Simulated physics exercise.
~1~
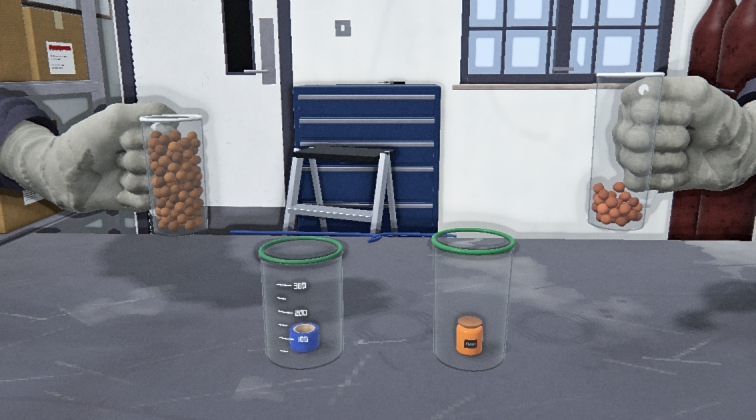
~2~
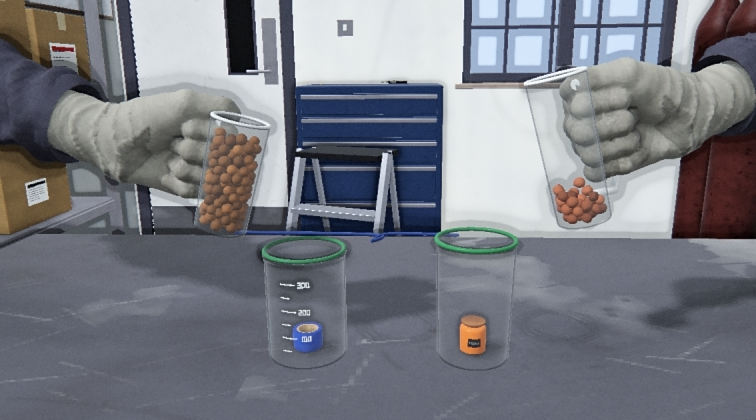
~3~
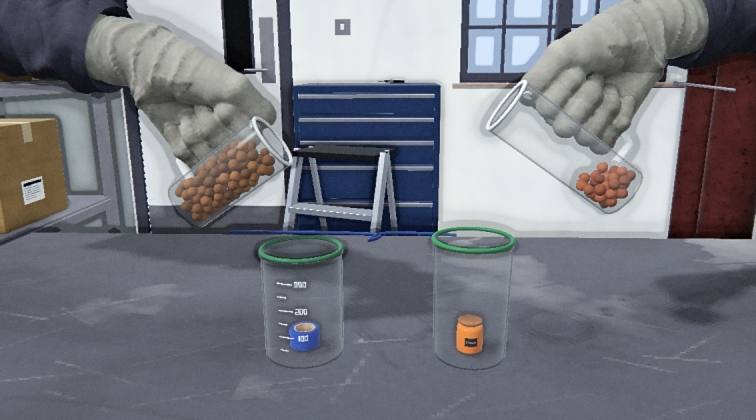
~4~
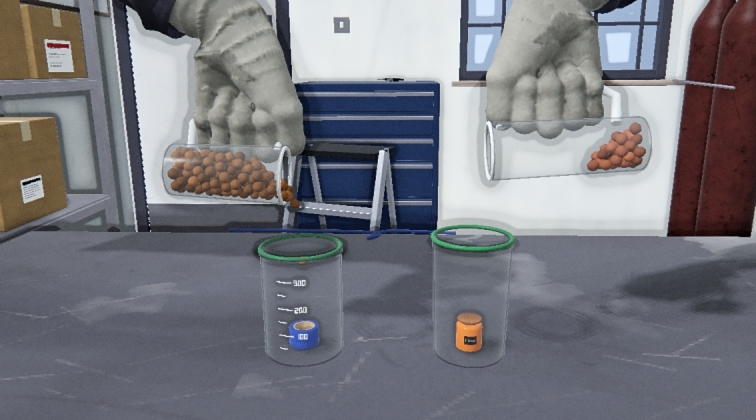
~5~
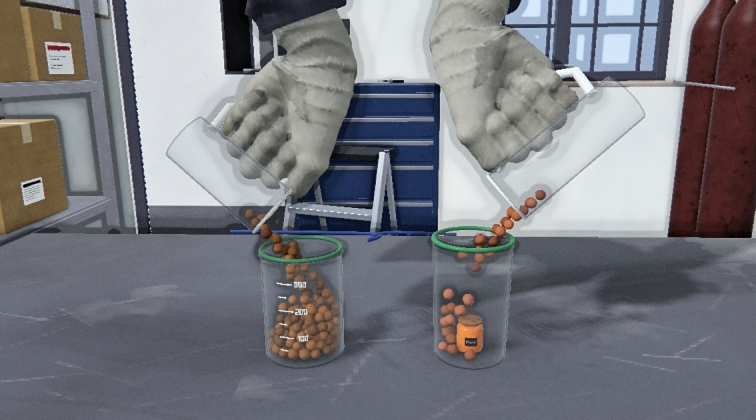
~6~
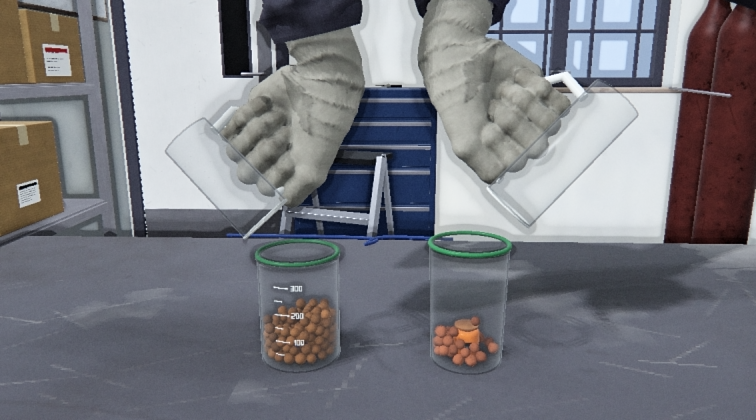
In a workshop, gloved hands pour brown balls into two containers, burying only the left object.
